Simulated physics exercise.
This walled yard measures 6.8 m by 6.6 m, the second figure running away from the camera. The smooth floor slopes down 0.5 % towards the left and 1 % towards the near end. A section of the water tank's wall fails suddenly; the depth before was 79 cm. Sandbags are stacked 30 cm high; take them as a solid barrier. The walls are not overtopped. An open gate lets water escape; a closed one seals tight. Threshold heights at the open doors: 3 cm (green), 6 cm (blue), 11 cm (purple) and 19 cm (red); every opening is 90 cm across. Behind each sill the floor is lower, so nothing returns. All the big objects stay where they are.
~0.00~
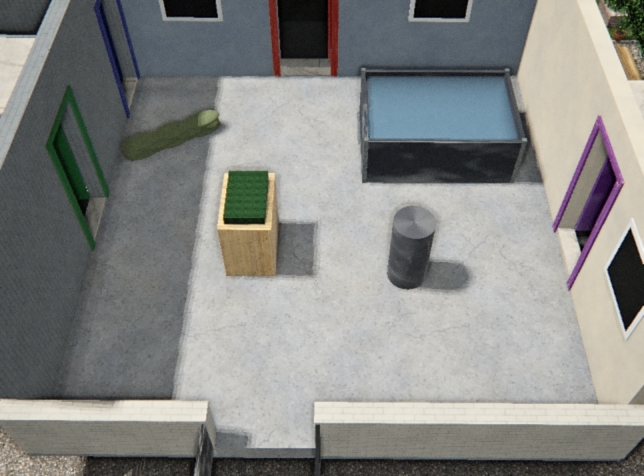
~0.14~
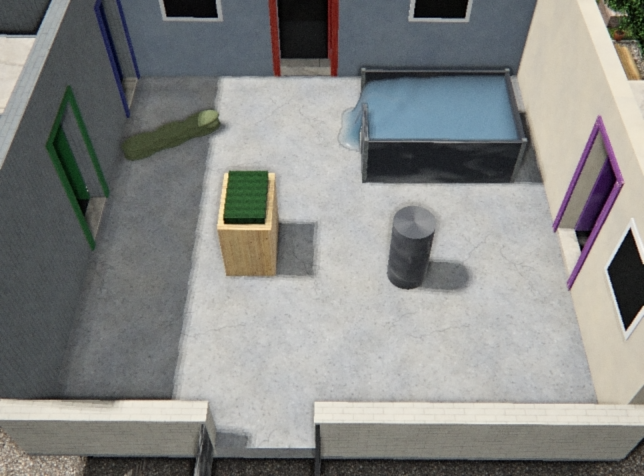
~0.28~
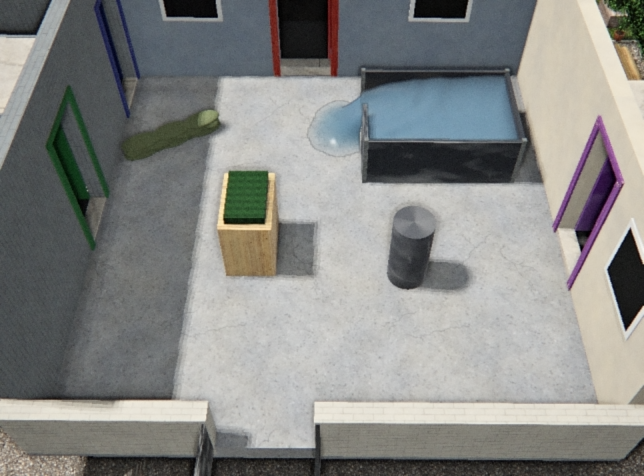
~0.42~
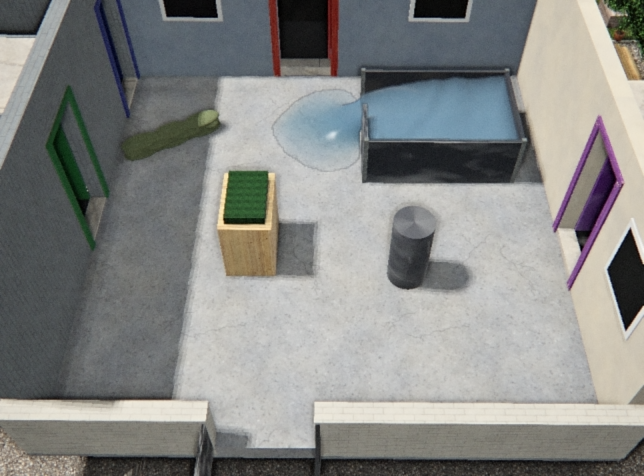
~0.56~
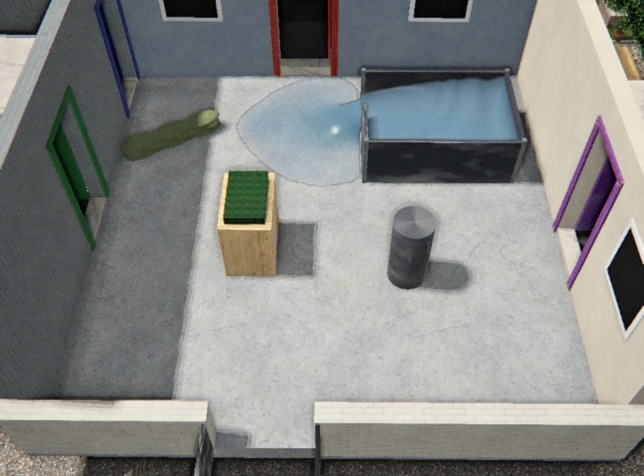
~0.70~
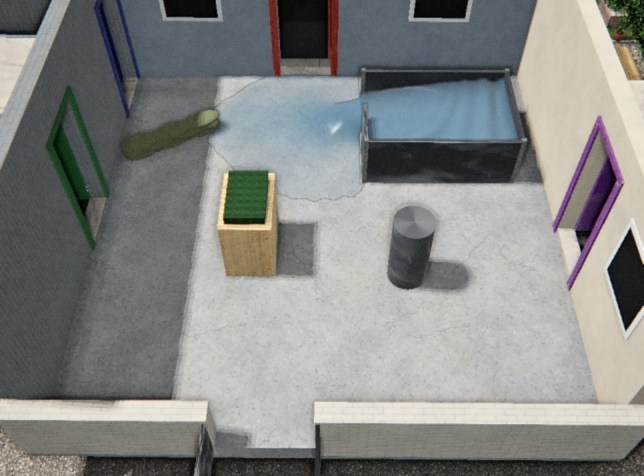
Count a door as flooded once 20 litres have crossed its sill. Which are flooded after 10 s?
The water let in: At the green door it passes the limit; at the blue door it goes over the limit; at the purple door it keeps below the limit; at the red door it keeps below the limit.
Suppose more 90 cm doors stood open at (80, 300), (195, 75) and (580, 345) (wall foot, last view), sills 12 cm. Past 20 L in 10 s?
In that order: Not over, under, under.
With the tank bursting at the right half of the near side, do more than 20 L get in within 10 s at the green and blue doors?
Against that limit: Green past it, blue below.
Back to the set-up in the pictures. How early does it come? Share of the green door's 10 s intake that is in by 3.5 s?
About 45 per cent.
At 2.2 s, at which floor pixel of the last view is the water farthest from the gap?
At about (88, 269).
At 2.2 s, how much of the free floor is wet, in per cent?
About 30 per cent.
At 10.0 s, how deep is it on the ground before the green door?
About 6.0 cm.
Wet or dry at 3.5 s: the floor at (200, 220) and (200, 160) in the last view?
In that order: Under water, under water.
After 1.4 s water covers 25 % of the floor and is deepest (38 cm) near (350, 121); green door not reached, blue door 9 cm at the sill, 3 L in, purple door not reached, red door 22 cm at the sill, 1 L in.
After 2.2 s water covers 30 % of the floor and is deepest (33 cm) near (137, 86); green door 17 cm at the sill, 19 L in, blue door 23 cm at the sill, 133 L in, purple door not reached, red door 18 cm at the sill, 5 L in.
After 3.5 s water covers 40 % of the floor and is deepest (26 cm) near (135, 93); green door 14 cm at the sill, 132 L in, blue door 26 cm at the sill, 411 L in, purple door not reached, red door 11 cm at the sill, 6 L in.
After 6.0 s water covers 50 % of the floor and is deepest (20 cm) near (135, 93); green door 8 cm at the sill, 241 L in, blue door 19 cm at the sill, 666 L in, purple door not reached, red door 7 cm at the sill, 7 L in.
After 10.0 s water covers 70 % of the floor and is deepest (12 cm) near (132, 144); green door 6 cm at the sill, 283 L in, blue door 12 cm at the sill, 817 L in, purple door not reached, red door 5 cm at the sill, 7 L in.
